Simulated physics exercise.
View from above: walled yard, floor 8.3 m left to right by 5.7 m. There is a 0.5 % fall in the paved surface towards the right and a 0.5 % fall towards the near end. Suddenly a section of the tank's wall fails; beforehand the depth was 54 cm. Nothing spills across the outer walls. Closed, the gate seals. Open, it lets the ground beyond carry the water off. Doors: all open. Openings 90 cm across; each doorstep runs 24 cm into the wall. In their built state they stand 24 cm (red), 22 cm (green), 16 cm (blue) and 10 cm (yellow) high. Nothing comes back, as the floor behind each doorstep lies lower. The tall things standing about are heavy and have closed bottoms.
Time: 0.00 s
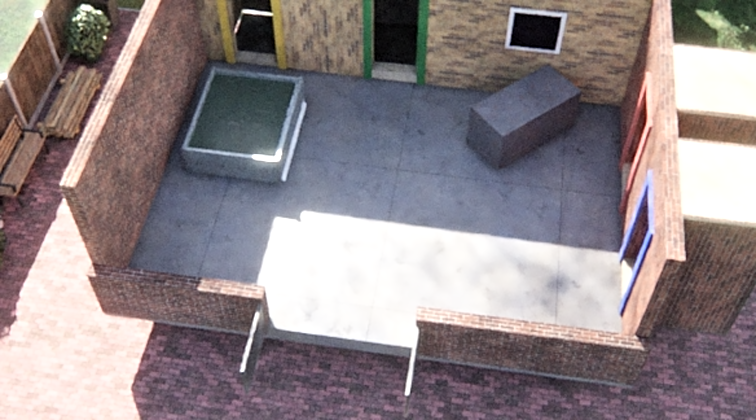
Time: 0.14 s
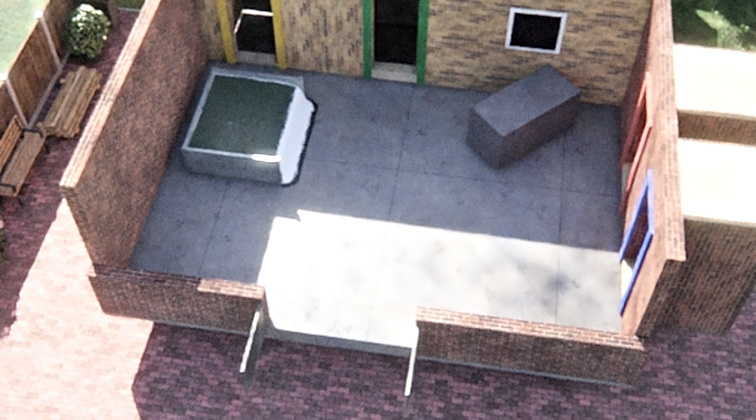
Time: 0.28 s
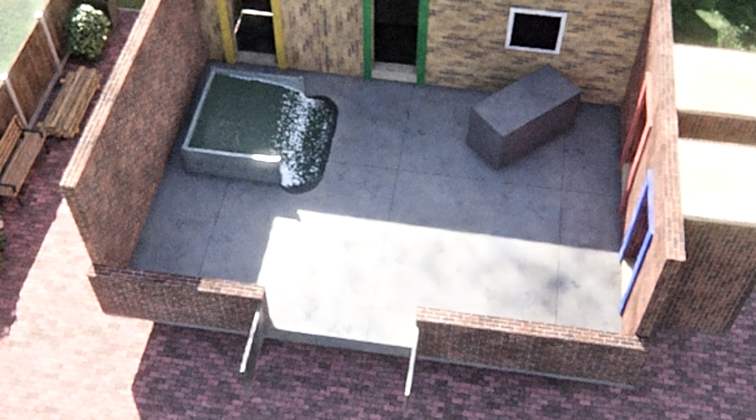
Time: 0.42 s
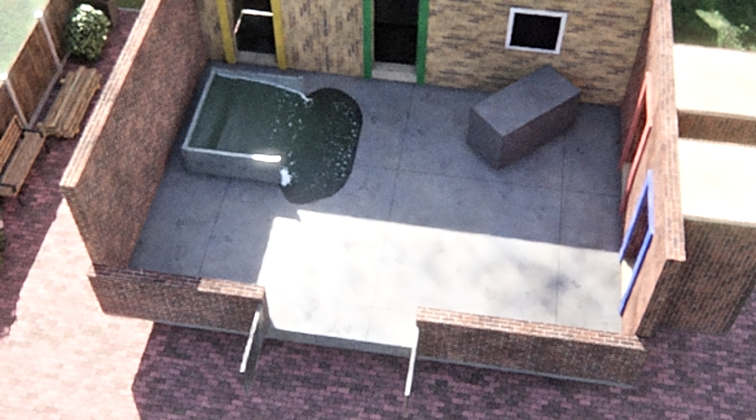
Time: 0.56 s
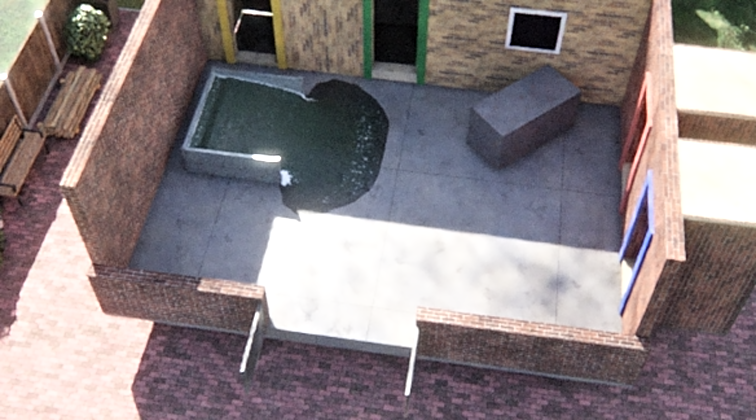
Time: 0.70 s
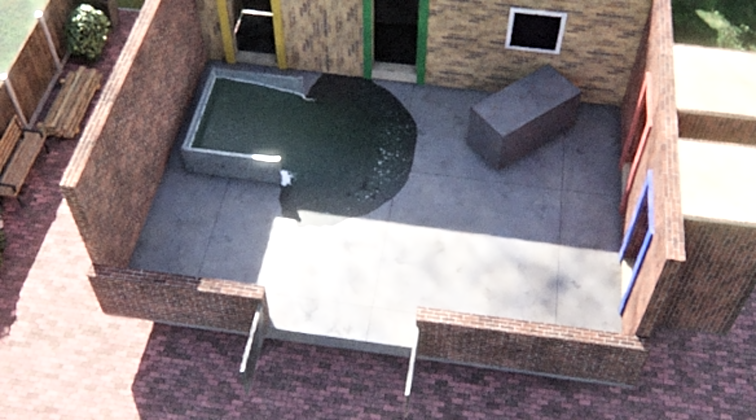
Dark water pours through the open right side of a raised, pale-rimmed tank in a brick-walled paved yard, seen from above by a still camera. The tank stands at the back left near yellow-edged and green-edged doorways, with a grey block at right and red and blue openings along the right wall. White froth leads the first spill, then the water spreads rightward and nearer across the grey floor in a widening rounded pool.
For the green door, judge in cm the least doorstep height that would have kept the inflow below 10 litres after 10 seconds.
A doorstep of about 8 cm.
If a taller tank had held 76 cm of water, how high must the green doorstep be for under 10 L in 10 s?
Something near 12.0 cm should do.
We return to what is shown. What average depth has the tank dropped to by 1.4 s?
Averaged depth comes out at about 25 cm.
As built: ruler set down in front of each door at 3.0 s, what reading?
Centimetres: Red = 8, green = 8, blue = 16, yellow = 0.
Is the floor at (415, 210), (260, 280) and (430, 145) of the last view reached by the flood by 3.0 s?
Status: Submerged / clear / submerged.
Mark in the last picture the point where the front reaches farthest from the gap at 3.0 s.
Around pixel (622, 314).
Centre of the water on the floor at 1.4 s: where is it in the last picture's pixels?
It lies near (314, 144) in the last picture.
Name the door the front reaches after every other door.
The yellow one.
After 1.4 s water covers 30 % of the floor, deepest (20 cm) near (297, 164); 9 cm at the green door, 0 litres in over its 22 cm doorstep.
After 3.0 s water covers 60 % of the floor, deepest (38 cm) near (528, 106); 8 cm at the green door, 0 litres in over its 22 cm doorstep.
After 10.0 s water covers 85 % of the floor, deepest (10 cm) near (621, 137); 2 cm at the green door, 0 litres in over its 22 cm doorstep.
At the green door as built, the water arrived by 1.0 s and peaked near 12 cm at 1.8 s.
With a doorstep of 6.5 cm, 19 litres would have come in within the 10 s; with 10 cm, 2 litres. So under 10 litres takes about 8 cm.
